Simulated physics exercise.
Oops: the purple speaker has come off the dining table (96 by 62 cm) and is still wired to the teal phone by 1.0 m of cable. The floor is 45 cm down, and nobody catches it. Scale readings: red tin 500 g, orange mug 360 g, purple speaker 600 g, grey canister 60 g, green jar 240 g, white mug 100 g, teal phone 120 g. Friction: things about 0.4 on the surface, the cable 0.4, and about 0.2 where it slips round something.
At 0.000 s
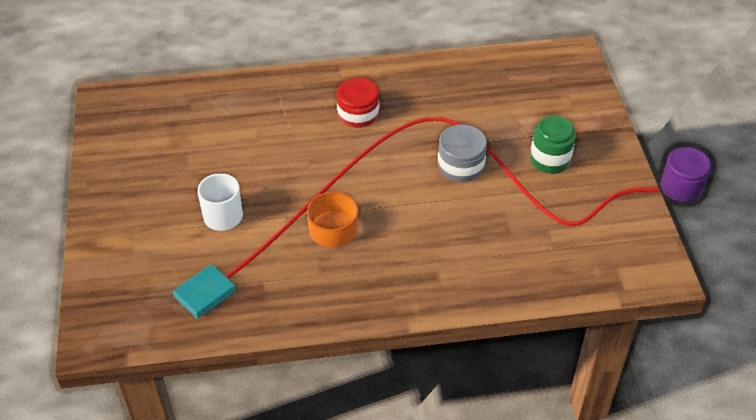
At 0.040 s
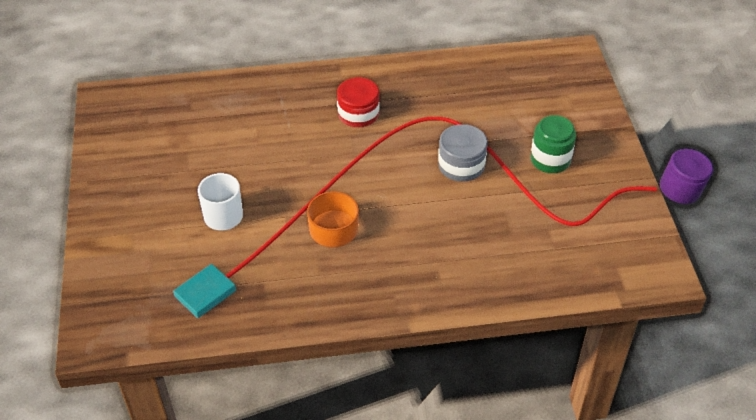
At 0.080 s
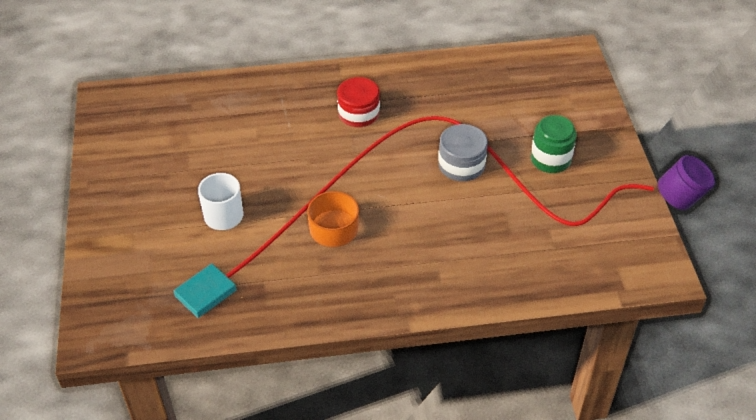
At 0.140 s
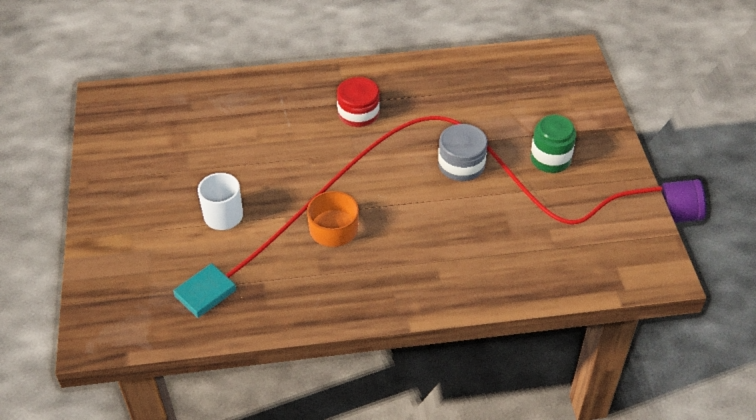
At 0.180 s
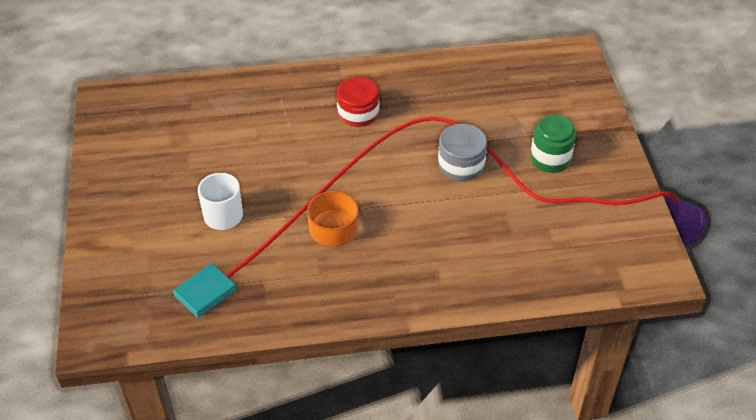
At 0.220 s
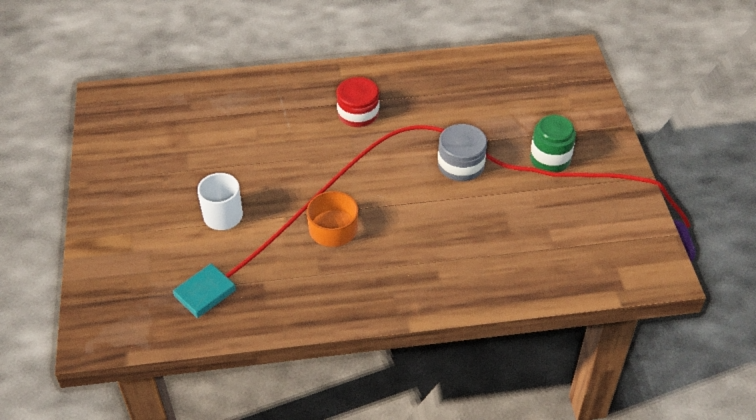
At first, a purple cylinder hangs just off the right edge of a wooden table, joined by a curving red cable to a flat teal object among tins and mugs. The cylinder tilts and drops beside the edge, then slips mostly out of view below the tabletop as the cable straightens and slides rightward.
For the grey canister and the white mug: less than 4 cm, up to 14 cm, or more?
In order: The grey canister will probably come to rest way off, the white mug will probably come to rest nearly where it began.
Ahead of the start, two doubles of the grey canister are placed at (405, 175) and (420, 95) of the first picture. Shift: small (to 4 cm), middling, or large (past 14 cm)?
Going in order, I'd call it a long shift for the first and a short shift for the second.
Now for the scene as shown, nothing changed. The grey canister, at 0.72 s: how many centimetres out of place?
For the grey canister, off the top.
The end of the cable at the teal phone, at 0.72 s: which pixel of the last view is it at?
(318, 189), give or take.
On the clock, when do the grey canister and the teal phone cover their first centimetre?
Grey canister: 0.28 s; teal phone: 0.30 s.
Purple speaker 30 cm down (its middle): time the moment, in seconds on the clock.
That comes at 0.32 seconds.
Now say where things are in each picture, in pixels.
In the first picture, shows, grey canister (463, 141); white mug (218, 189); cable runs through (606, 202) (520, 186) (440, 119) (352, 164) (278, 235).
In the second picture, shows, purple speaker (690, 163); cable runs through (606, 202) (440, 119) (278, 235).
In the third picture, shows, purple speaker (686, 183); cable runs through (605, 202) (440, 118) (278, 234).
In the fourth picture, shows, purple speaker (683, 202); cable runs through (608, 201) (440, 118) (278, 234).
In the fifth picture, shows, purple speaker (679, 221); cable runs through (635, 201) (441, 119) (278, 234).
In the sixth picture, shows, grey canister (463, 140); white mug (218, 188); cable runs through (664, 190) (352, 163) (278, 234).
At 0.5 s, the cable's tail end at (317, 214); grey canister 31 cm off its start, teal phone 21 cm off its start, orange mug 2 cm off its start.
At 0.7 s, the cable's tail end at (318, 189); grey canister over the edge, teal phone 29 cm off its start, orange mug 2 cm off its start.
At 1.0 s, the cable's tail end at (318, 189); grey canister over the edge, teal phone 29 cm off its start at (315, 166), orange mug 2 cm off its start at (348, 212).
At 1.2 s, the cable's tail end at (318, 189); grey canister over the edge, teal phone 29 cm off its start, orange mug 2 cm off its start.
At 2.4 s, the cable's tail end at (318, 189); grey canister over the edge, white mug 0 cm off its start at (218, 188), teal phone 29 cm off its start at (315, 166), orange mug 2 cm off its start at (348, 212).
